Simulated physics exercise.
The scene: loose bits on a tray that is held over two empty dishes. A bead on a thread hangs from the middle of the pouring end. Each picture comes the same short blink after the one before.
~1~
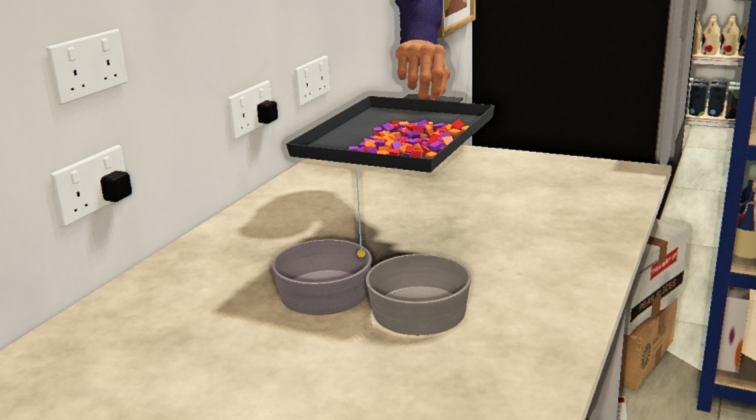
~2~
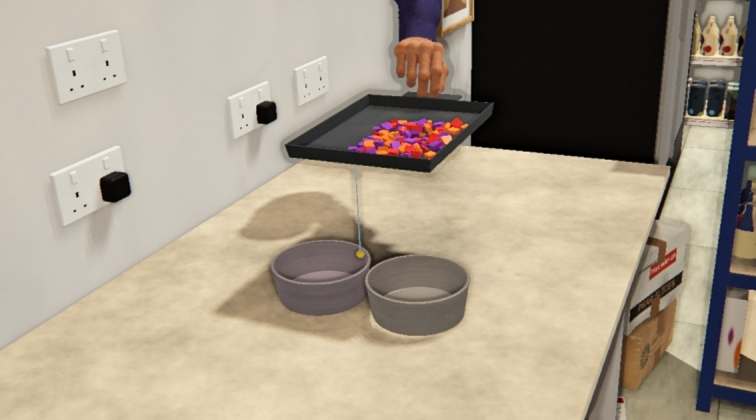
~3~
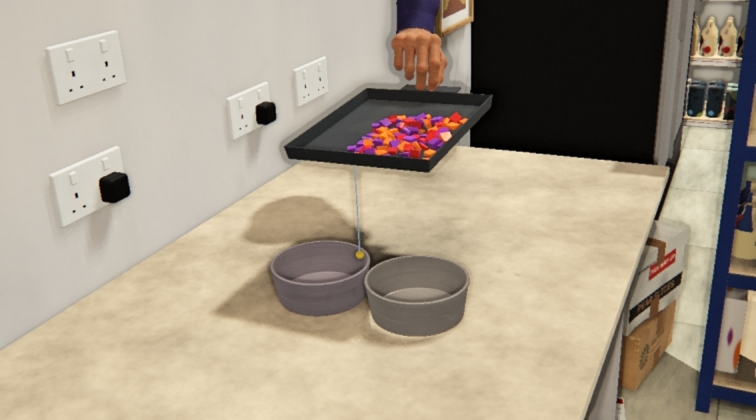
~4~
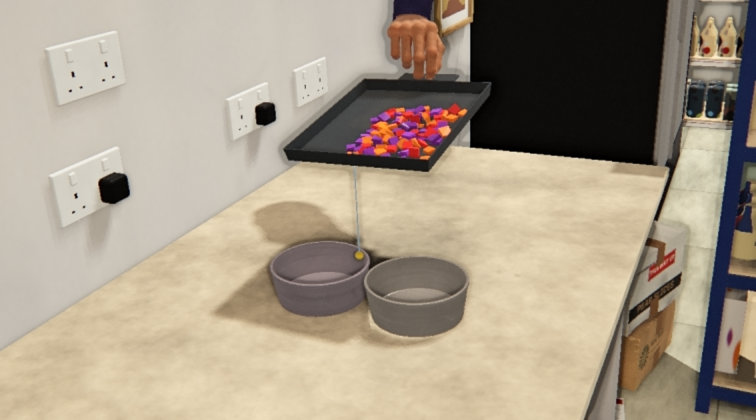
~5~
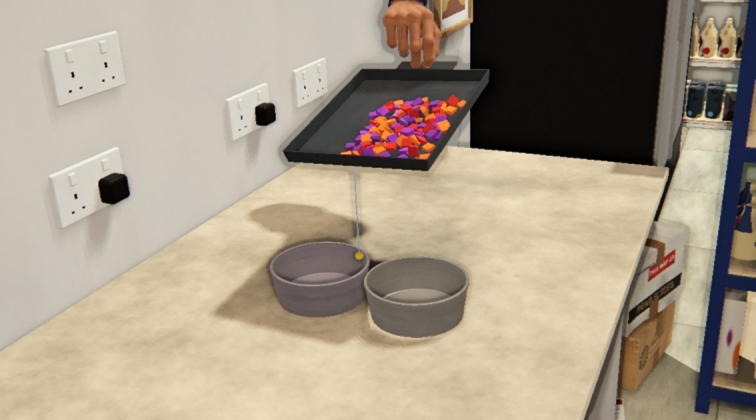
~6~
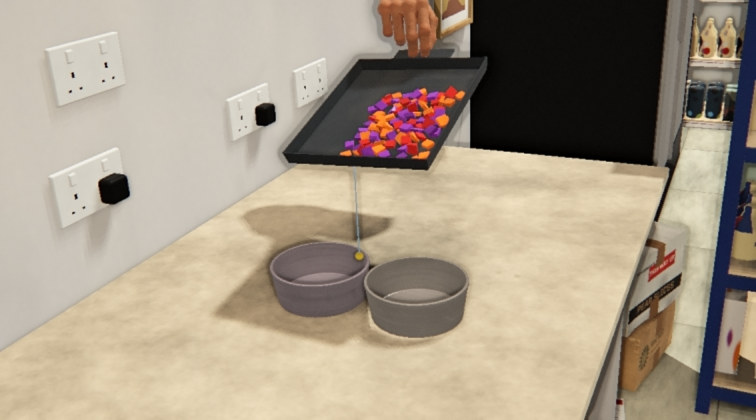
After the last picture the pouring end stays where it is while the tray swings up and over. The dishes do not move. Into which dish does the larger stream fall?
The left dish gets more.
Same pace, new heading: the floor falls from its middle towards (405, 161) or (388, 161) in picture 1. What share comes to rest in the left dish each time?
The first gives 0 %, the second 0 %.
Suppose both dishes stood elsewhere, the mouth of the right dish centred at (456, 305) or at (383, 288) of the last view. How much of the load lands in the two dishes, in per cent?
Near 60 % and 90 %.
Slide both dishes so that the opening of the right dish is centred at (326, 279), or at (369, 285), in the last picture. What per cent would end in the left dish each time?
Roughly 0 per cent, and 40 per cent.
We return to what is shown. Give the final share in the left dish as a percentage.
Some 60 per cent.
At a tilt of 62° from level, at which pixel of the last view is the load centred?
Around (356, 145).
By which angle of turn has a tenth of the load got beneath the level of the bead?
Roughly 85°.
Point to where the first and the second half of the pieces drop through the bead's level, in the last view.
Early half (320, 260), late half (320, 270).
Shortly afterwards, tray tipped steeply; the whole lot on the tray.
Next, tray tipped past a quarter turn; the bulk on the tray; only a few in the right dish; a little in the left dish; a little outside both; a little in the air.
Some moments later, tray tipped past a quarter turn; a little in the right dish; near half in the left dish; near a third outside both.
In the end, tray tipped past a quarter turn; a little in the right dish; near half in the left dish; near a third outside both.
